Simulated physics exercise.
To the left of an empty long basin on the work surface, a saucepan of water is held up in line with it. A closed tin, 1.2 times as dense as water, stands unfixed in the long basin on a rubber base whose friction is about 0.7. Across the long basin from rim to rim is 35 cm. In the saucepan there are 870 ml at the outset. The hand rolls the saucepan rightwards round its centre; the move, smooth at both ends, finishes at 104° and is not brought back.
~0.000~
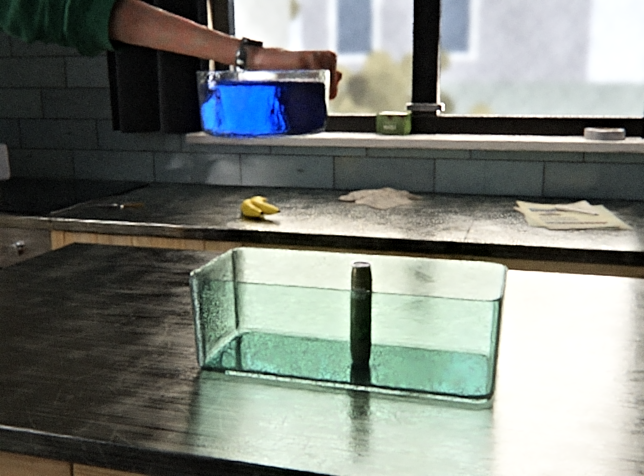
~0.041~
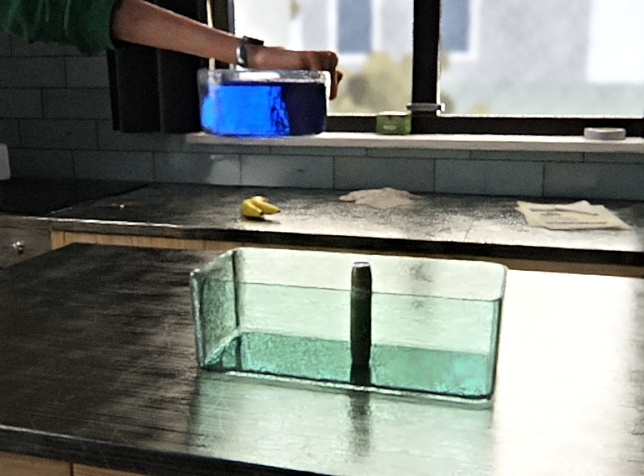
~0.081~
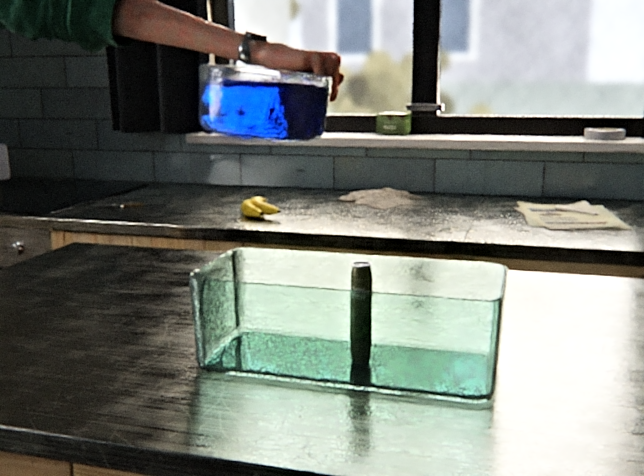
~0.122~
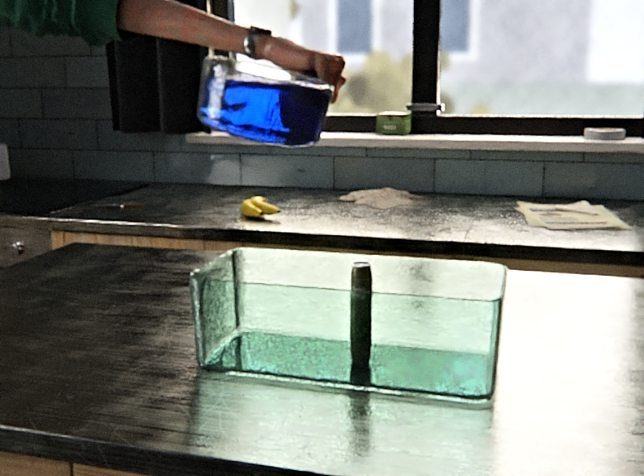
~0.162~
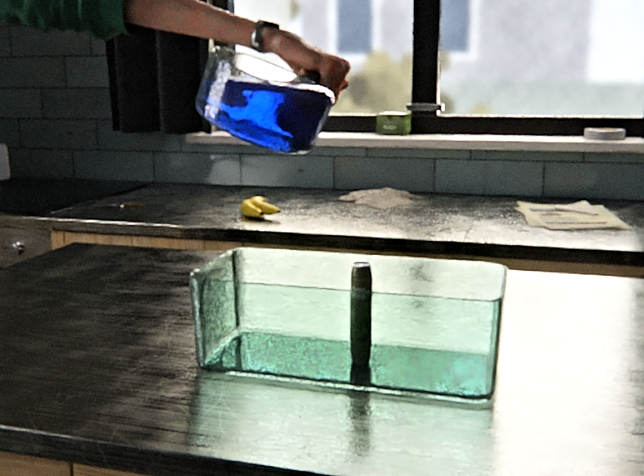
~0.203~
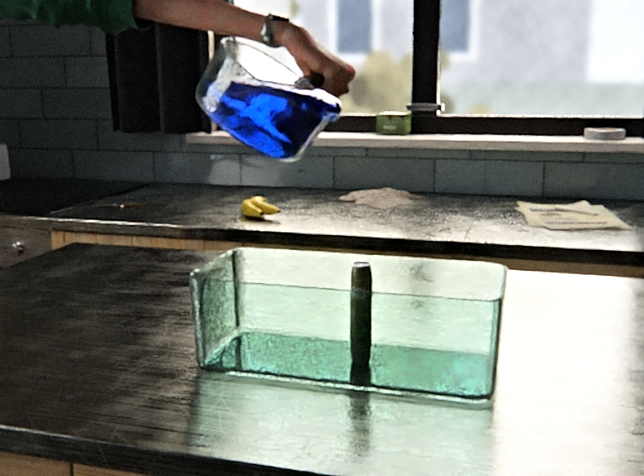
Glass container of blue liquid tilting steadily to the right in a person's hand above a kitchen counter with a clear rectangular basin.
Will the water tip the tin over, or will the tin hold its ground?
It holds its ground.
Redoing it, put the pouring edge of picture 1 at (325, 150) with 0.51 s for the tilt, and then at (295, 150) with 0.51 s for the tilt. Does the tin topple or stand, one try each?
In the first try it comes down; in the second it comes down.
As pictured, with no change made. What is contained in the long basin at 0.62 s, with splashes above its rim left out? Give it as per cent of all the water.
Looks like about 86 % of the whole amount.
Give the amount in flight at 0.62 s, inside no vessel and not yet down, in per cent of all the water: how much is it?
Airborne share: Near 10 %.
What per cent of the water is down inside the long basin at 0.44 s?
About 22 per cent.
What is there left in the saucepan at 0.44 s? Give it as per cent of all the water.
About 18 percent.
By 0.44 s the tilt is 100° and 19 per cent is still to pour; the tin stands where it began.
By 0.62 s the tilt is 104° and 4 per cent is still to pour; the tin stands where it began.
By 0.81 s the tilt is 104° and 0 per cent is still to pour; the tin stands 1 cm from where it began.
By 1.01 s the tilt is 104° and 0 per cent is still to pour; the tin stands 1 cm from where it began.
At rest the tin stands 1 cm from where it began.
